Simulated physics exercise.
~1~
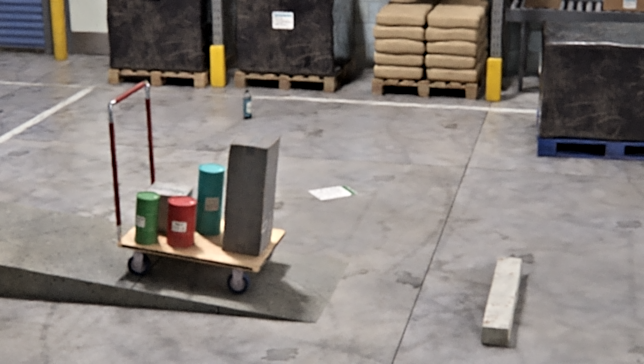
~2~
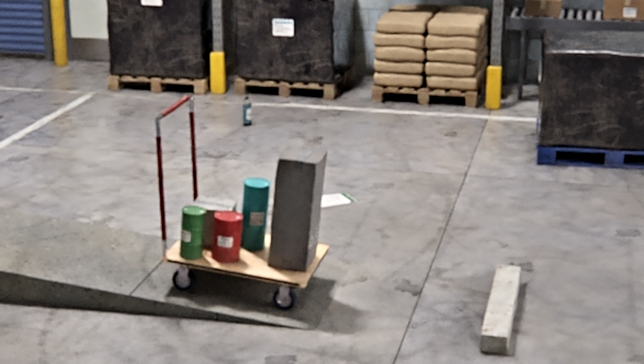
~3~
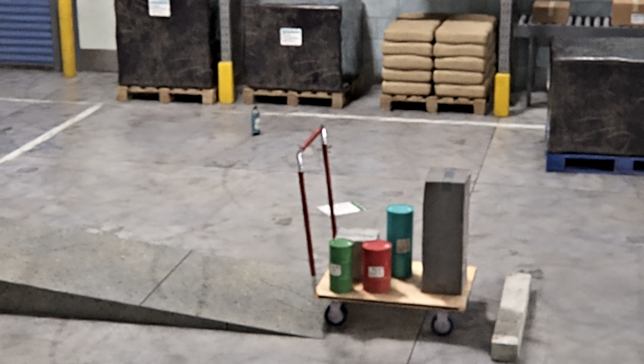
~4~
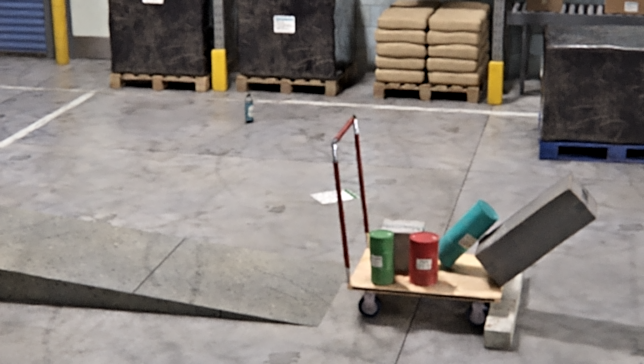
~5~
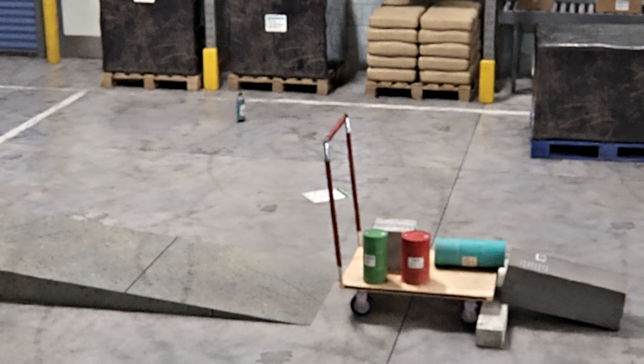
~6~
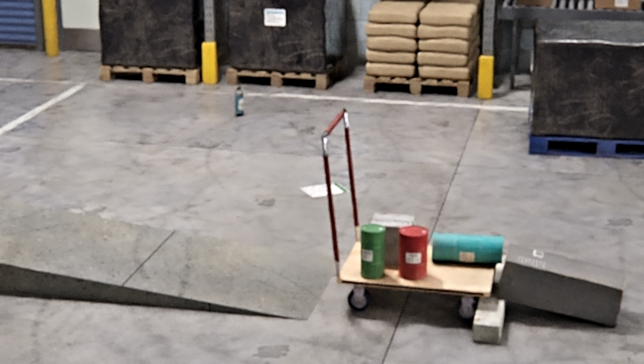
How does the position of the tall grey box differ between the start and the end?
At the start the grey box stands upright on the trolley, and at the end it lies on its side, off the trolley beyond the kerb.
